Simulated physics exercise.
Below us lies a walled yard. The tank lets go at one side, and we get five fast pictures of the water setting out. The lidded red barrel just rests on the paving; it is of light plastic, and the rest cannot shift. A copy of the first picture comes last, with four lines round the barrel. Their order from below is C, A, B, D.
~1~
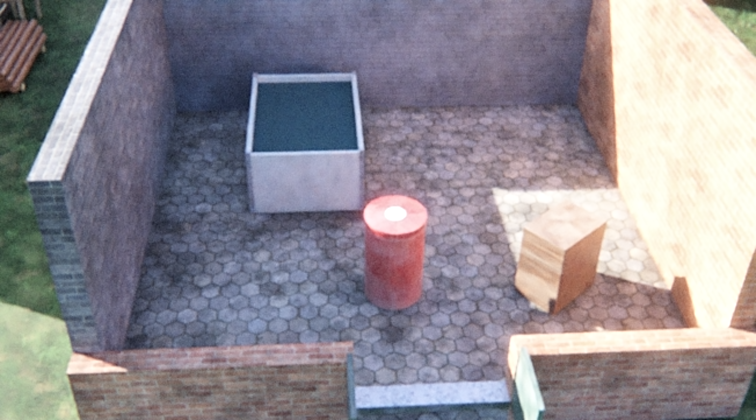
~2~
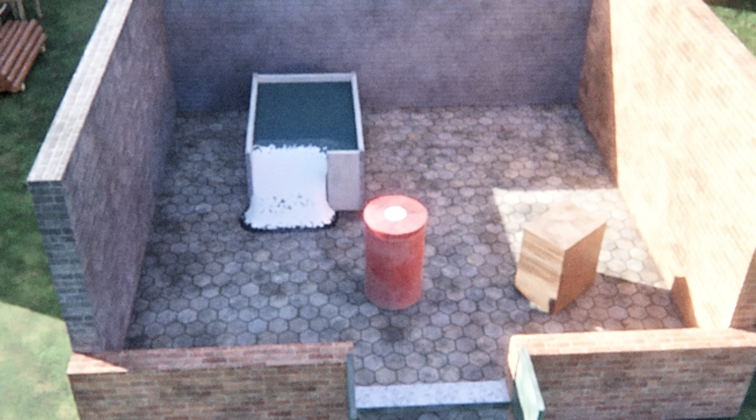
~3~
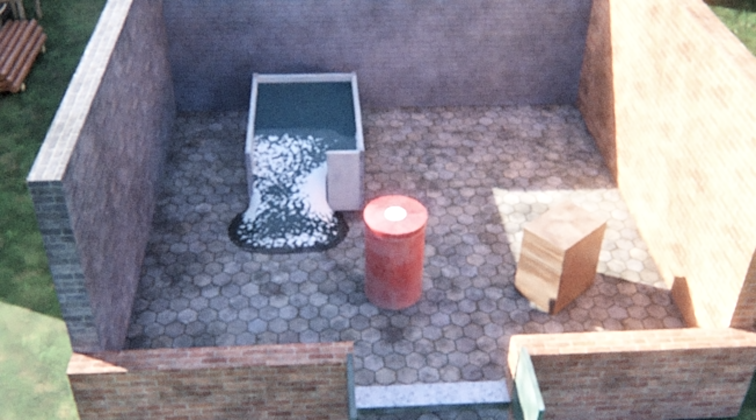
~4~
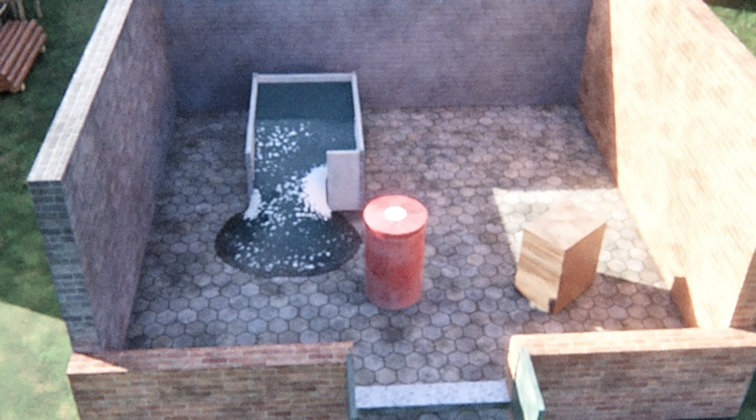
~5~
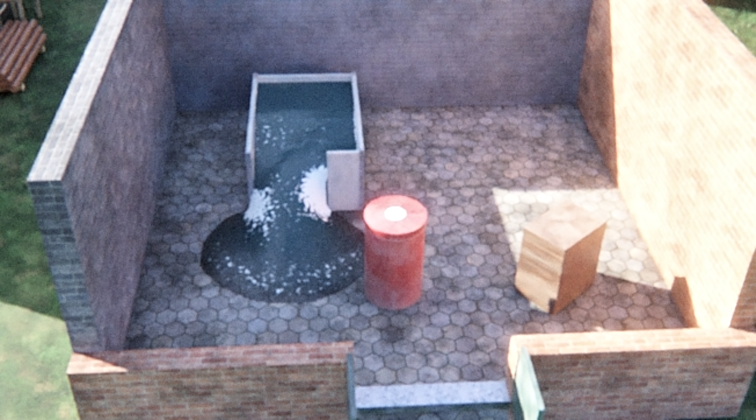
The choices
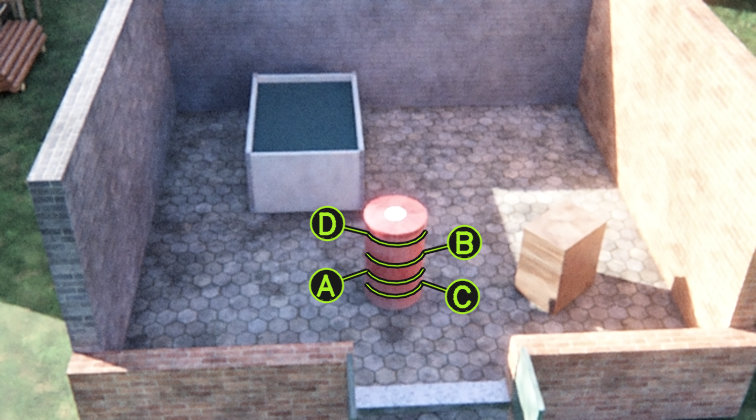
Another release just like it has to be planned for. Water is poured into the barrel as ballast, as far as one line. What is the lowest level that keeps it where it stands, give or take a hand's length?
Level C just does it.
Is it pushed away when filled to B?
No, that is safe.
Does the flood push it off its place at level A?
No, not at all.
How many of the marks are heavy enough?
All of them.
In lime, A at (396, 283); B at (397, 265); C at (396, 296); D at (398, 245); from the bottom up C, A, B, D.
With A, it does not move.
With B, it does not move.
With C, it does not move.
With D, it does not move.
